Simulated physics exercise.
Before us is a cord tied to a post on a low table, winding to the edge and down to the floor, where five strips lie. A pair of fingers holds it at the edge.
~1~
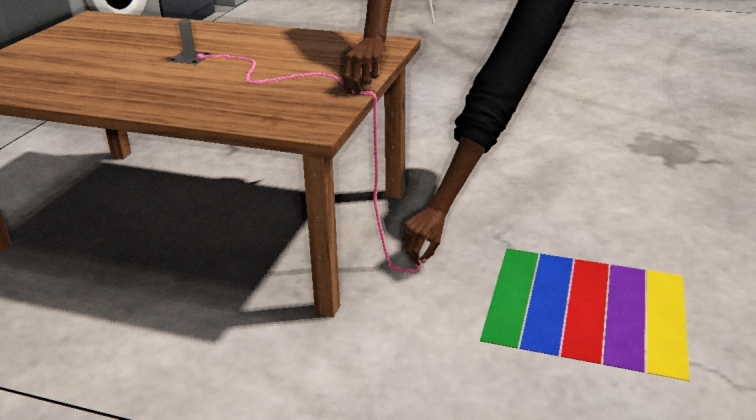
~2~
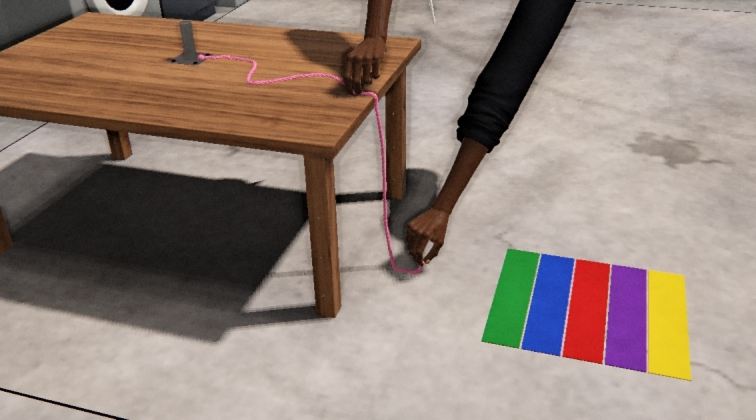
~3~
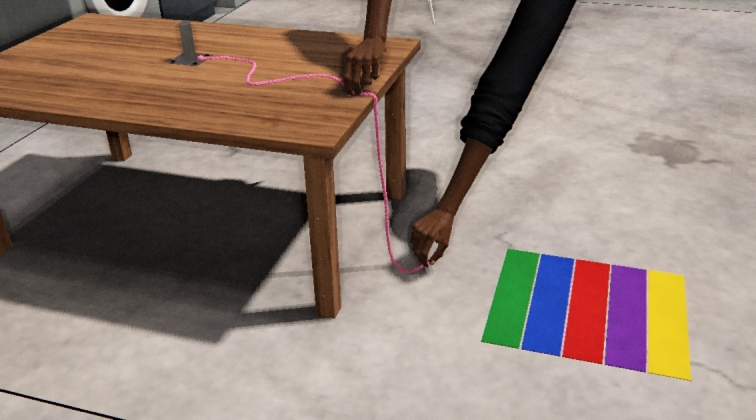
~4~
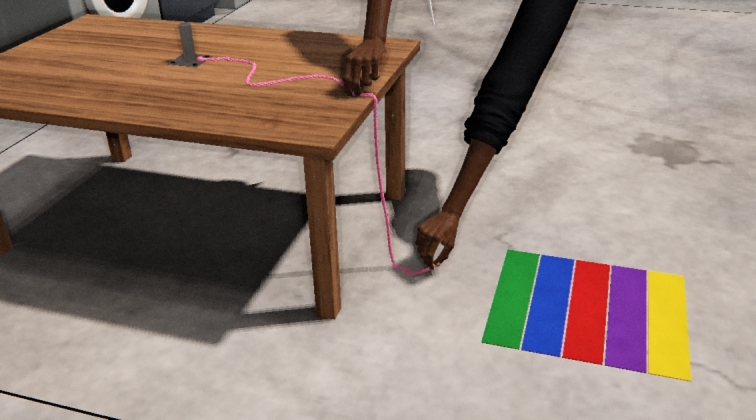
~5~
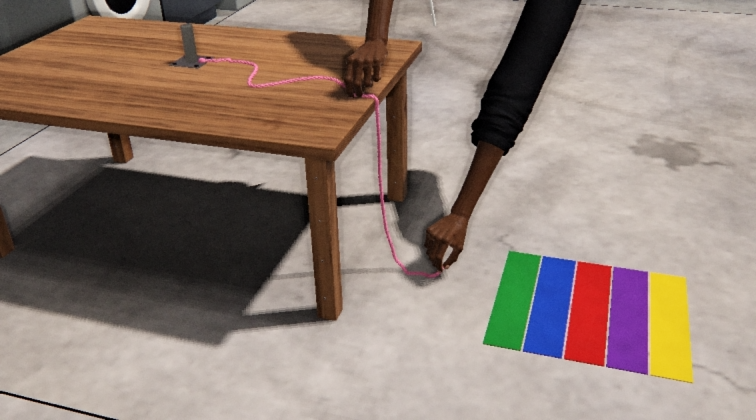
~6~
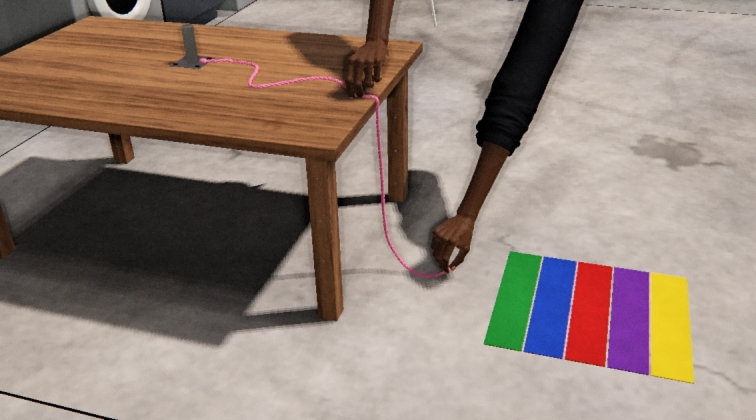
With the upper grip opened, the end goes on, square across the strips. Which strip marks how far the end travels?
The purple strip.
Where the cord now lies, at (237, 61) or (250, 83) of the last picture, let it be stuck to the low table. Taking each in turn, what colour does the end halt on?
Colour per try: Purple / red.
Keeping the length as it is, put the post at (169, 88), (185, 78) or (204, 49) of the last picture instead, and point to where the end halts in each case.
Try by try: (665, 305), (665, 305) and (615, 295).
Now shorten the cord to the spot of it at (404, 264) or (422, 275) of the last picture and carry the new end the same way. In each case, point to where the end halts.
It would be at (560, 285) in the first case and at (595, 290) in the second.
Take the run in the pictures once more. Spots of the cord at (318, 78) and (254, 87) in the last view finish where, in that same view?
About (363, 91), and the other about (306, 81).
A little later, end near (579, 290); over red.
Next, end near (617, 296); over purple.
When it is tight, end near (640, 300); over purple. It halts on the purple strip.
